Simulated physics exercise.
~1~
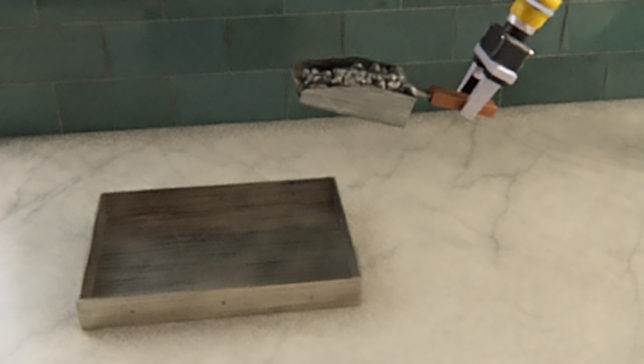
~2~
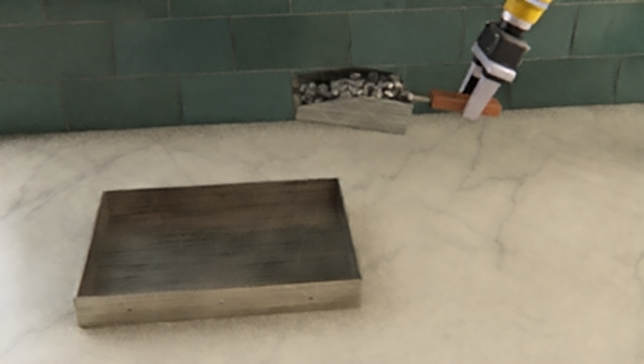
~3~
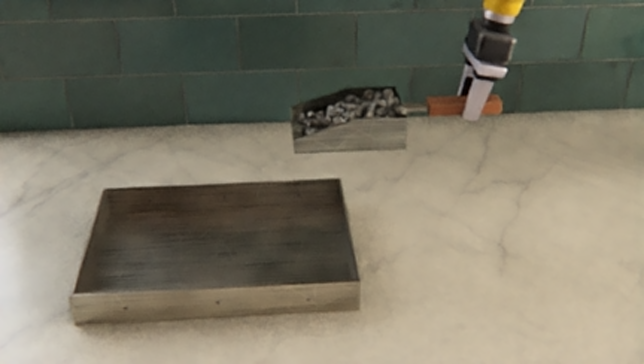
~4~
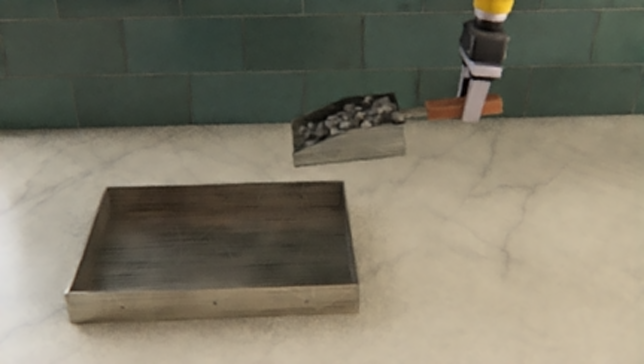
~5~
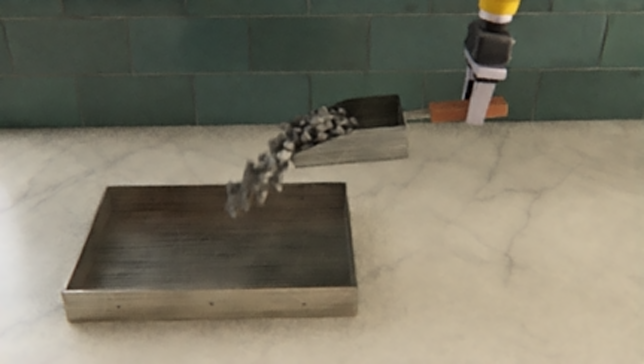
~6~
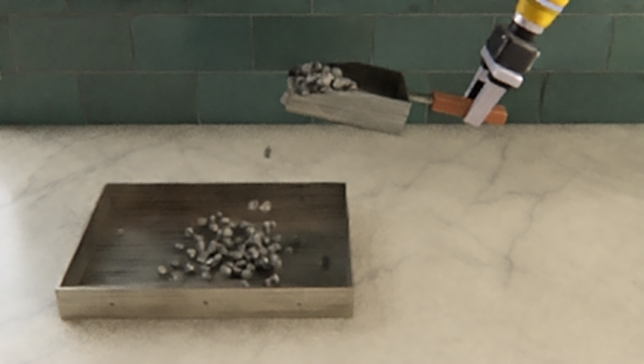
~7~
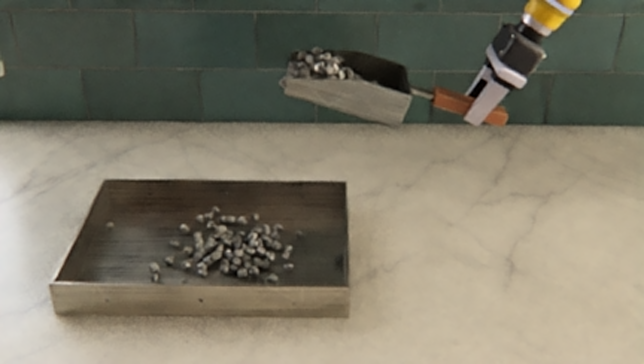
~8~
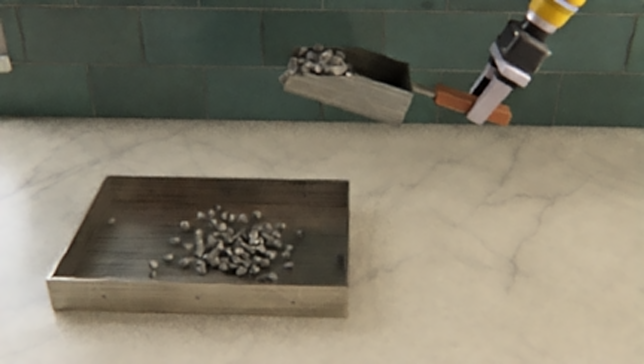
Robot arm lowering a scoop of small grey pebbles, tipping some into a metal tray, then lifting away with many still aboard.
